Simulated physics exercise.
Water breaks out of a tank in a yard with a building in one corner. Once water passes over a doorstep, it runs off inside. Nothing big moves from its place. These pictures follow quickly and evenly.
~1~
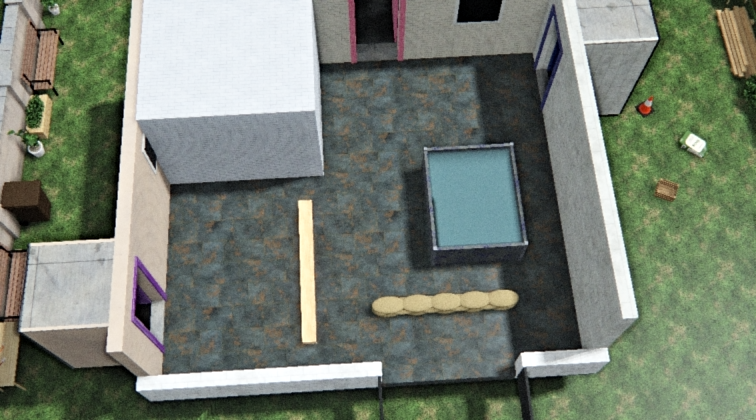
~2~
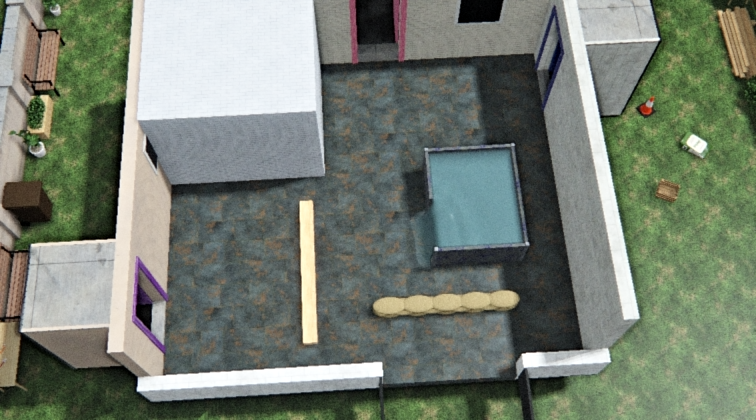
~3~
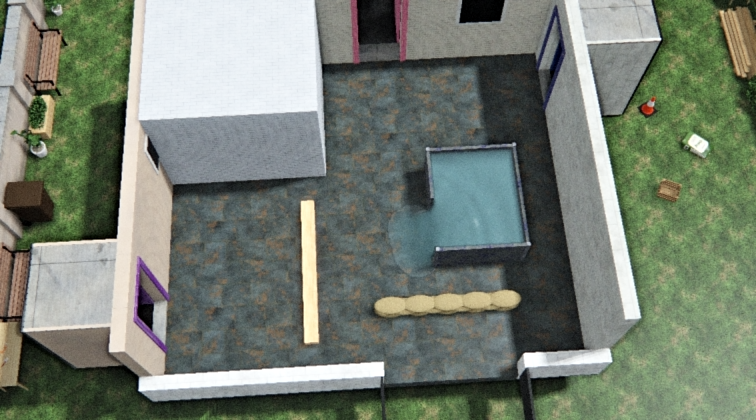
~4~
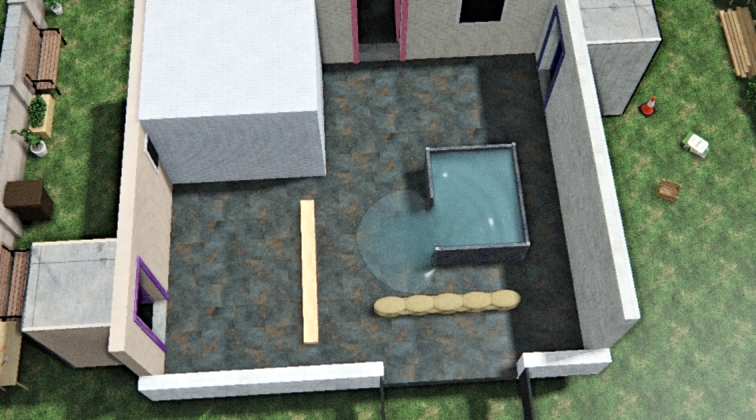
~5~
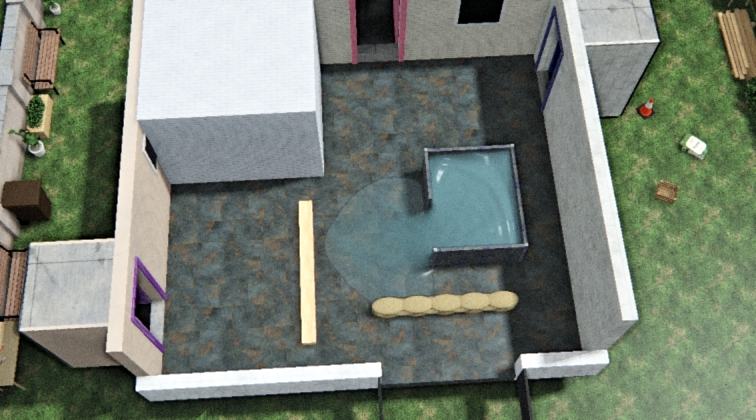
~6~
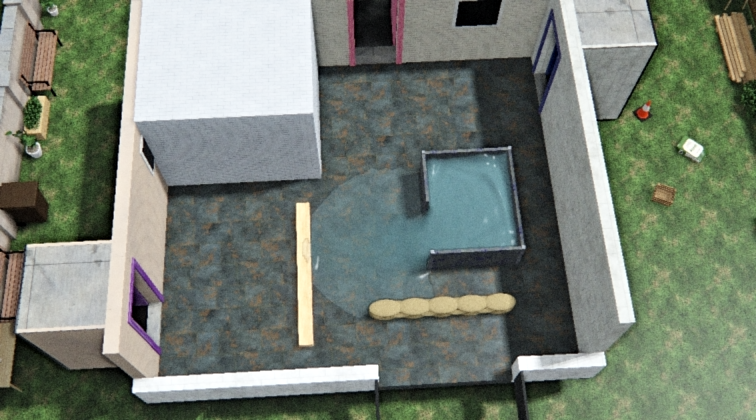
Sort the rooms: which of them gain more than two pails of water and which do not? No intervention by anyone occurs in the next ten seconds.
The pink door gains no more; the blue door gains no more; the purple door gains more.
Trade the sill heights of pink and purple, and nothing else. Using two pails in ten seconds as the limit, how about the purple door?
The purple door falls short.
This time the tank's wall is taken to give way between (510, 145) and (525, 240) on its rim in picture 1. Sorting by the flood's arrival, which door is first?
First to be reached: The blue one.
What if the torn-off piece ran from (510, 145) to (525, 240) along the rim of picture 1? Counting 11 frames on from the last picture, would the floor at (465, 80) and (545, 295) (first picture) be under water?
The first spot is swamped, the second swamped.
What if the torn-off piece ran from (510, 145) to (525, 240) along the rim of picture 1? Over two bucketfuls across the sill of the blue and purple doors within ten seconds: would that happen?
Blue: Past the mark; purple: Short of the mark.
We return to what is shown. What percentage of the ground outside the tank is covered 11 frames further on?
Around 45 percent, give or take.
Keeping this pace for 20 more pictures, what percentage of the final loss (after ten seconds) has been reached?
Result, approximate: 10 per cent.
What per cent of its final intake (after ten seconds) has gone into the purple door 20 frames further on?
My estimate: Close to 20 per cent.
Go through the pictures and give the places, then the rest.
The first frame shows the open tank at (474, 197) is whole and still.
In the second frame, the front is at (430, 267), out from the gap at (433, 233).
In the third frame, water pours out at (435, 234) and has run to (393, 218).
In the fourth frame, the front is at (361, 231), out from the gap at (434, 234).
In the fifth frame, water pours out at (432, 235) and has run to (330, 253).
In the sixth frame, the front is at (312, 279), out from the gap at (430, 237).
A moment on, water covers 25 % of the floor; the pink door not reached, the blue door not reached, the purple door not reached.
Next, water covers 45 % of the floor; the pink door not reached, the blue door not reached, the purple door wet at the sill, nothing in.
Then, water covers 55 % of the floor; the pink door not reached, the blue door not reached, the purple door over two buckets in.
Later, water covers 75 % of the floor; the pink door wet at the sill, nothing in, the blue door not reached, the purple door over two buckets in.
In the end, water covers 90 % of the floor; the pink door wet at the sill, nothing in, the blue door wet at the sill, nothing in, the purple door far over two buckets in.
